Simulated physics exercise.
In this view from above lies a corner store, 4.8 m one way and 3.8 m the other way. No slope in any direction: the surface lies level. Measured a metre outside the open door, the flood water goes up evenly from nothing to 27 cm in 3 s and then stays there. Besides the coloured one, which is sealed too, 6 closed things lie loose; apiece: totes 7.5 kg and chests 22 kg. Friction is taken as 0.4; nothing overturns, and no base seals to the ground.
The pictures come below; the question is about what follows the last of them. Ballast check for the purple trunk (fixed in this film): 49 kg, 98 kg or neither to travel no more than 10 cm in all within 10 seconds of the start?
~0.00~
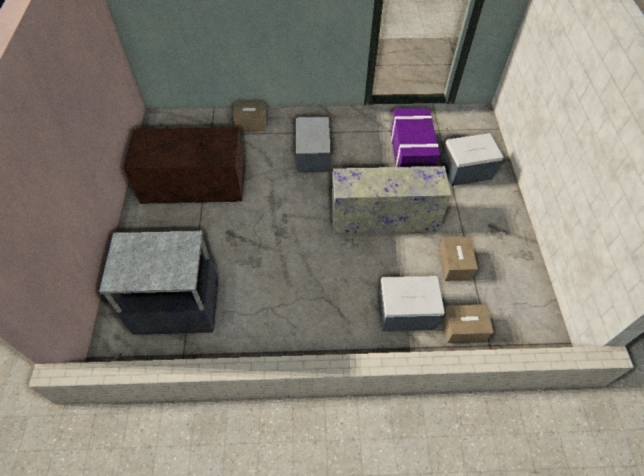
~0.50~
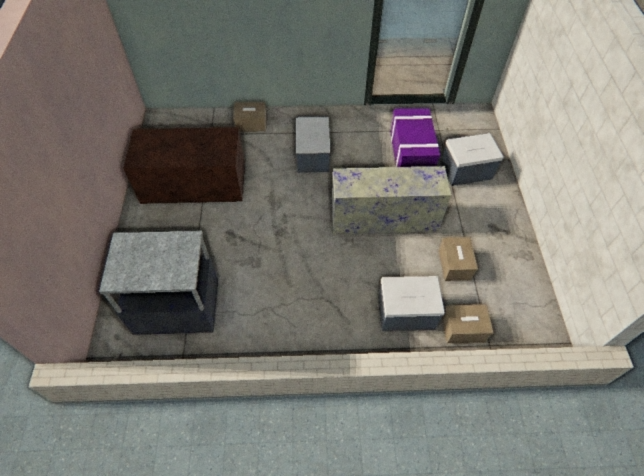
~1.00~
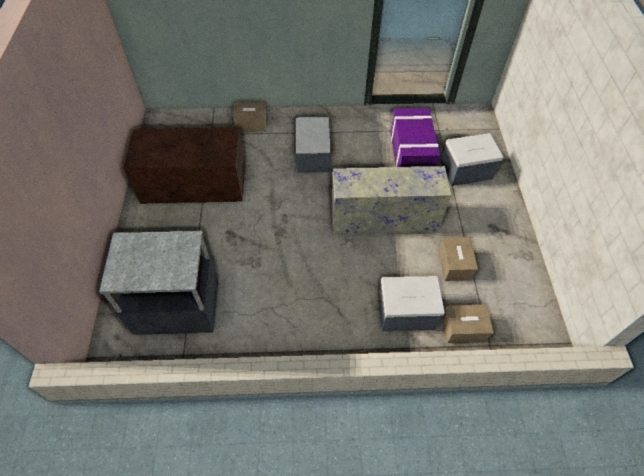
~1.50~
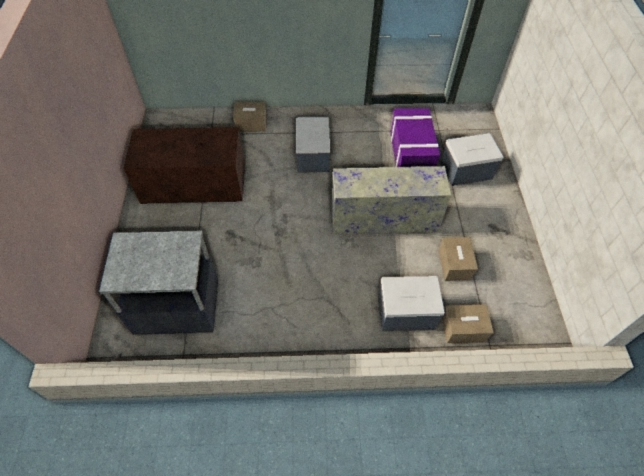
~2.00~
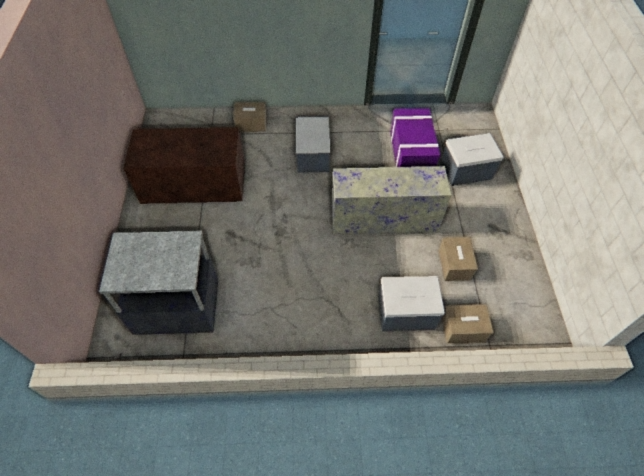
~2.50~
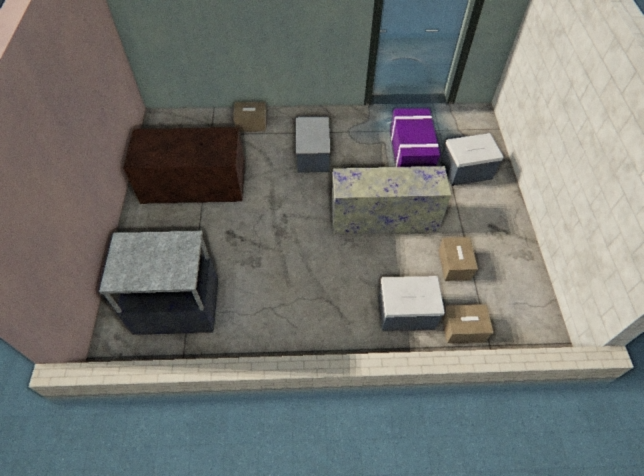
The heavier weight is required.
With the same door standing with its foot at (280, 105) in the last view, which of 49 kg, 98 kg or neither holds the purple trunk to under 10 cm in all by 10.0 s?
So the light mass does it.
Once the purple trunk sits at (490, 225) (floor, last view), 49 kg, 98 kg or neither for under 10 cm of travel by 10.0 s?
Result: Heavy passes, light fails.
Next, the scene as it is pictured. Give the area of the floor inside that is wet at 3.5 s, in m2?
Around 3.5 m2 of it.
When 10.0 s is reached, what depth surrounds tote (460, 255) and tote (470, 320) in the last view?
First roughly 11 cm, second roughly 9 cm.
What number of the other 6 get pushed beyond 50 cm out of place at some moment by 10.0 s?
That comes to 6.
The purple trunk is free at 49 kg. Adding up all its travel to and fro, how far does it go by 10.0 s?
40 cm in all.
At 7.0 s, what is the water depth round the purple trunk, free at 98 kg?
8 cm, roughly.
After 3.5 s the purple trunk would be 11 cm from its start with 49 kg and 0 cm from its start with 98 kg; 8 cm of water round it then.
After 4.5 s the purple trunk would be 39 cm from its start with 49 kg and 0 cm from its start with 98 kg; 7 cm of water round it then.
After 7.0 s the purple trunk would be 39 cm from its start with 49 kg and 0 cm from its start with 98 kg; 8 cm of water round it then.
After 10.0 s the purple trunk would be 39 cm from its start with 49 kg and 0 cm from its start with 98 kg; 8 cm of water round it then.
